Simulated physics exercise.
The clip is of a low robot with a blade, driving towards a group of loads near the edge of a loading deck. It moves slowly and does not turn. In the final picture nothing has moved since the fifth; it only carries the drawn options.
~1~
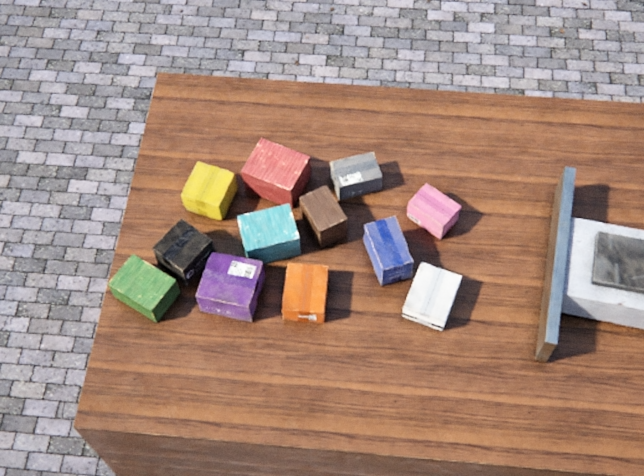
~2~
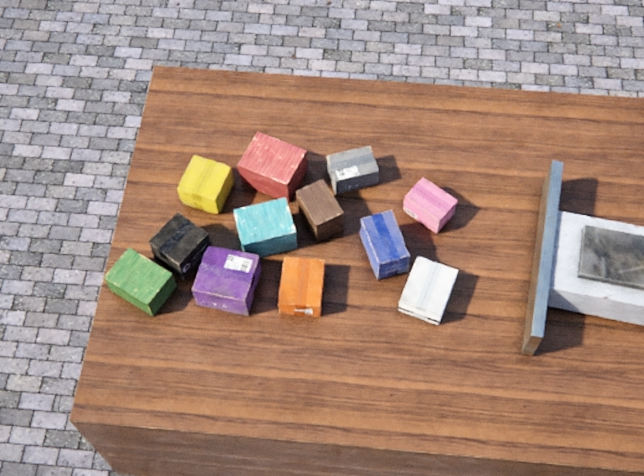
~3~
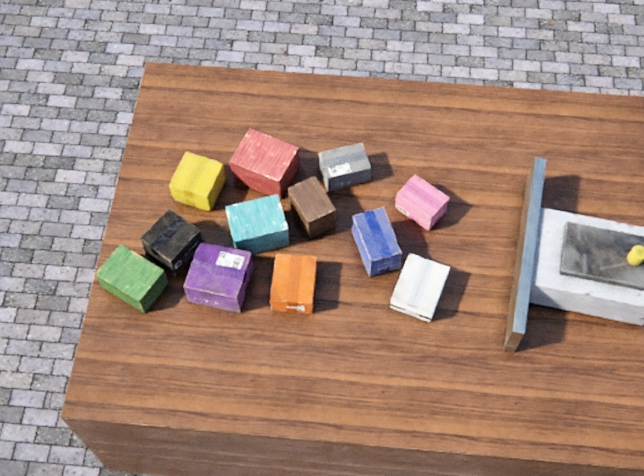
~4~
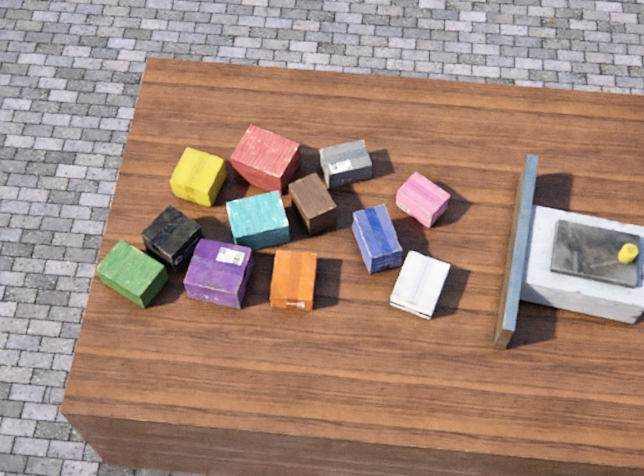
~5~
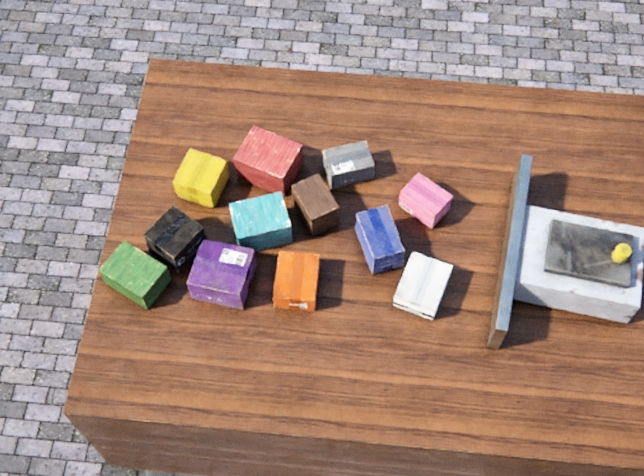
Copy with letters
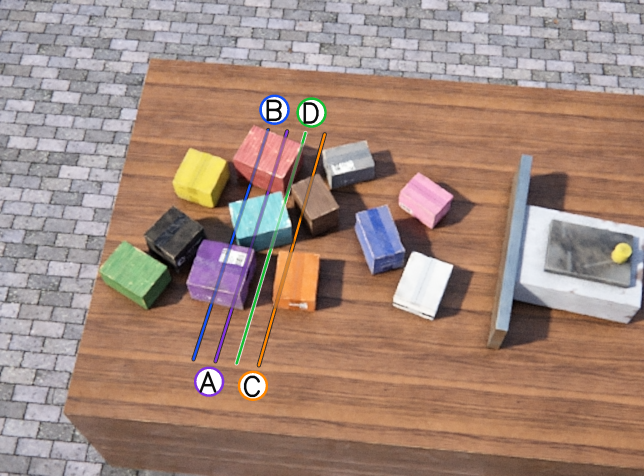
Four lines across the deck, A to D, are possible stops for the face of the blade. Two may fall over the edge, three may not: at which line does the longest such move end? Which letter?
The farthest such stop is B.
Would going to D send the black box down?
No.
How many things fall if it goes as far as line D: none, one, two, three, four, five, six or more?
In all, one.
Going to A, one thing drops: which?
The green crate.
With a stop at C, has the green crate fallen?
No.
On the marked copy, A at (254, 238); B at (233, 236); C at (294, 241); D at (274, 240).
With B. Early on, robot (478, 242); white box (374, 283); pink box (388, 198).
Further on, robot (377, 234); green crate (121, 276); black box (149, 232).
At the end, robot (298, 227); black box over the edge; green crate over the edge; two fallen.
As for the rest, A is within the limit but short; C is within the limit but short; D is within the limit but short.
